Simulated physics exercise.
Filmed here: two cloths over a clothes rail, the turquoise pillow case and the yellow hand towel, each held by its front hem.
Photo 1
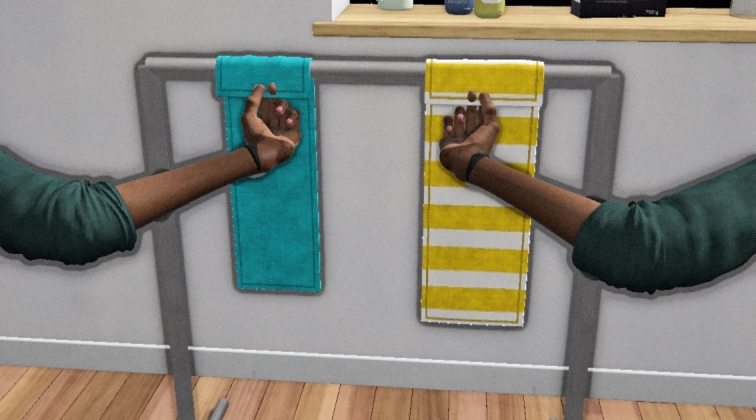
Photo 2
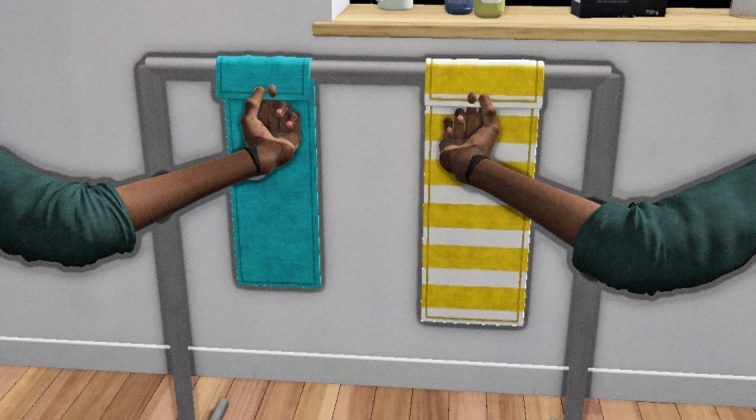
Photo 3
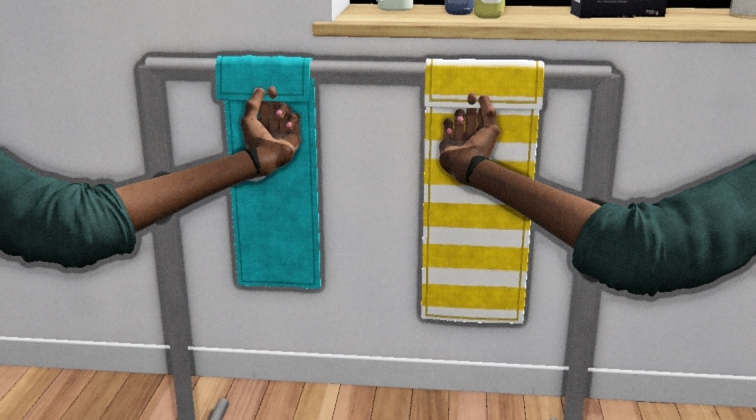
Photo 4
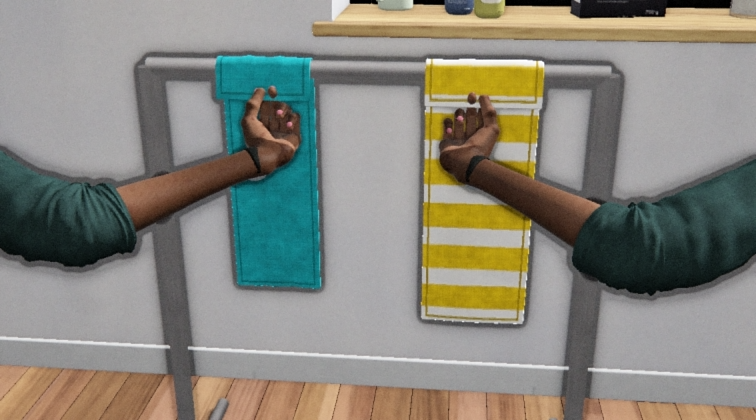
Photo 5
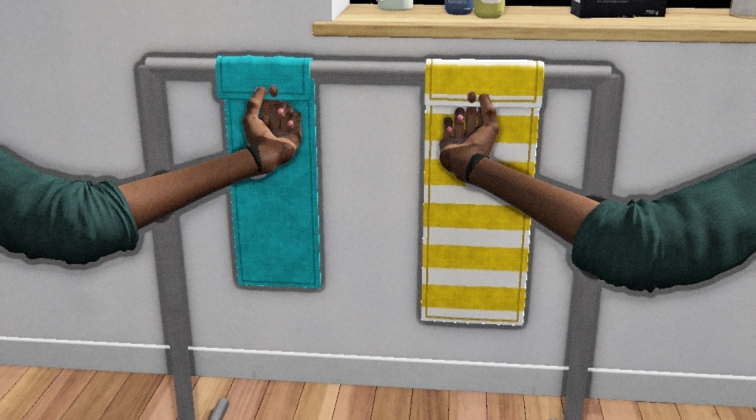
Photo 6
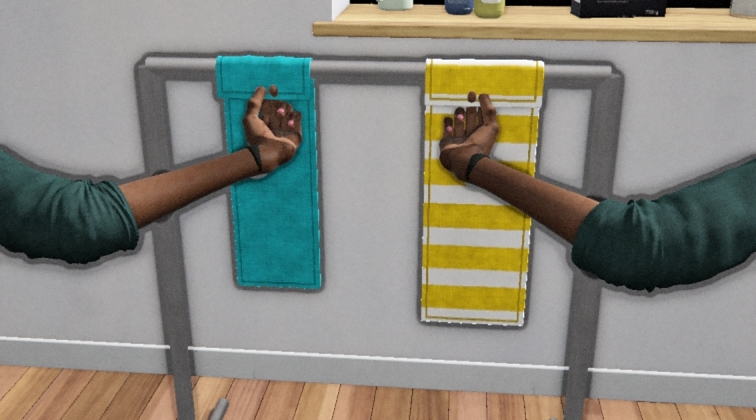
Against a pale wall above a wooden floor, a turquoise cloth on the left and a yellow-and-white striped cloth on the right hang over a grey rail, while two hands stay at their upper parts, barely moving.
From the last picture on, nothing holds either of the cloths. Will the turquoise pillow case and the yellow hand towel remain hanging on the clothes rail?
Answer: The turquoise pillow case comes off, the yellow hand towel comes off.
Then, 0.34 s past the final frame, pillow case clear of the rail and dropping near (279, 275); hand towel clear of the rail and dropping near (474, 281).
Then, 0.56 s past the final frame, pillow case in a heap on the floor; hand towel in a heap on the floor.
When it is over, pillow case in a heap on the floor; hand towel in a heap on the floor. The turquoise pillow case is pulled off by its long side and the yellow hand towel slides off.
